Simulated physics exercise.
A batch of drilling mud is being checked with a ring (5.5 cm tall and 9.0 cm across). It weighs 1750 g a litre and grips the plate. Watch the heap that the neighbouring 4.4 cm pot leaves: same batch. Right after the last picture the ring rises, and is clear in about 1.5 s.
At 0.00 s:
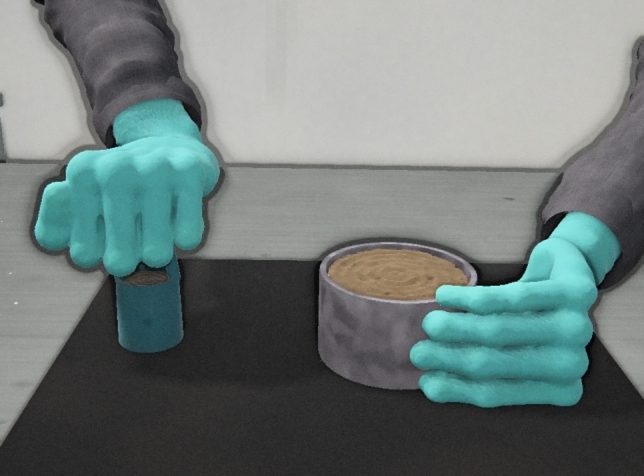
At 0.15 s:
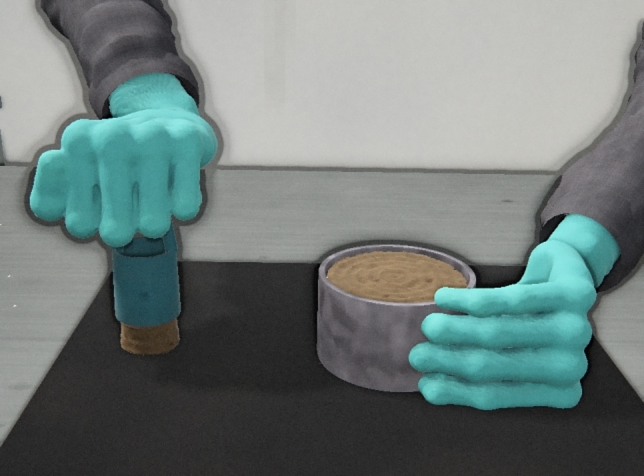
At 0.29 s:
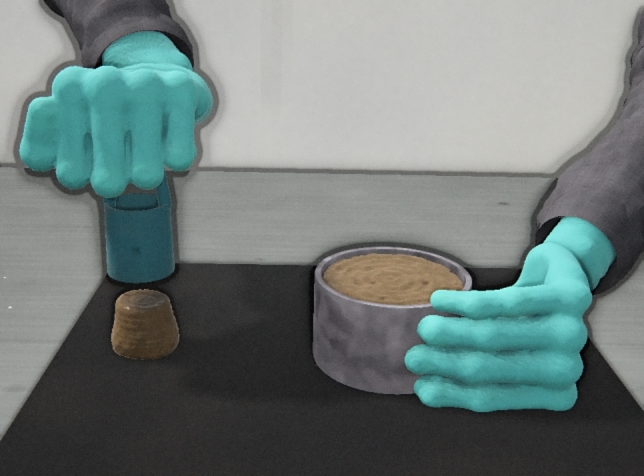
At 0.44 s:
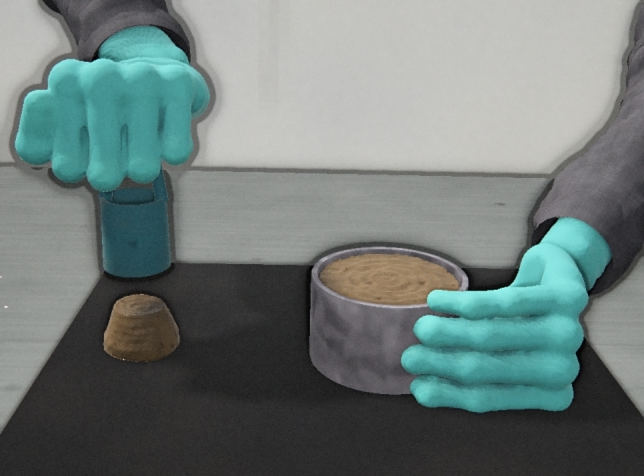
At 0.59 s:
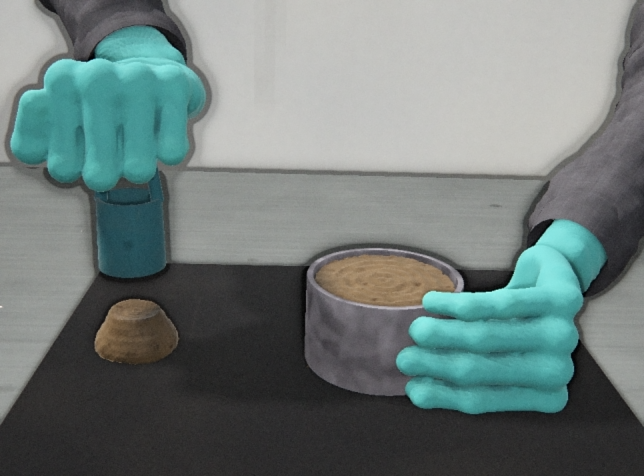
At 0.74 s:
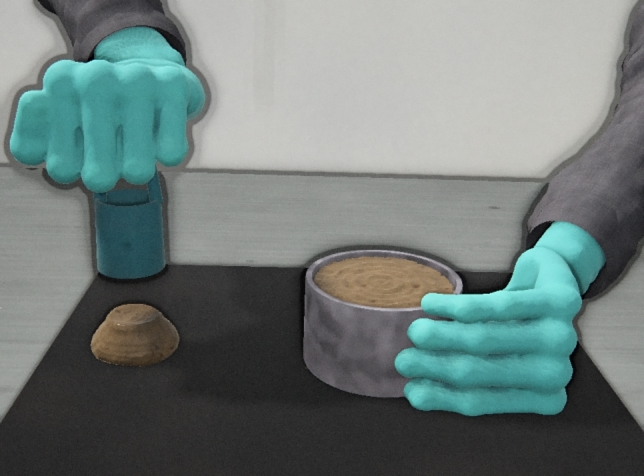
The clip opens with two teal-gloved hands on a black mat, one holding a small blue pot upside down, the other gripping a wide grey ring filled with brown mud. The left hand lifts the pot, uncovering a brown heap, which sinks and widens while the ring stays down.
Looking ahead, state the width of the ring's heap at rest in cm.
It comes to near 18.2 cm.
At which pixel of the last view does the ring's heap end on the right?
Near (521, 381).
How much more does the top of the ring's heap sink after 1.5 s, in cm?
About 2.0 cm.
After 1.1 s, the ring is up 1.2 cm; the drilling mud has come down 0.2 cm to 5.3 cm and is 9.7 cm wide.
After 1.5 s, the ring is up 3.5 cm; the drilling mud has come down 1.4 cm to 4.1 cm and is 12 cm wide.
After 1.9 s, the ring is up 5.8 cm; the drilling mud has come down 2.5 cm to 3.0 cm and is 14 cm wide.
After 2.3 s, the ring is clear; the drilling mud has come down 2.9 cm to 2.6 cm and is 15 cm wide.
After 5.8 s, at rest, the ring is clear; the drilling mud has come down 3.4 cm to 2.1 cm and is 18 cm wide.
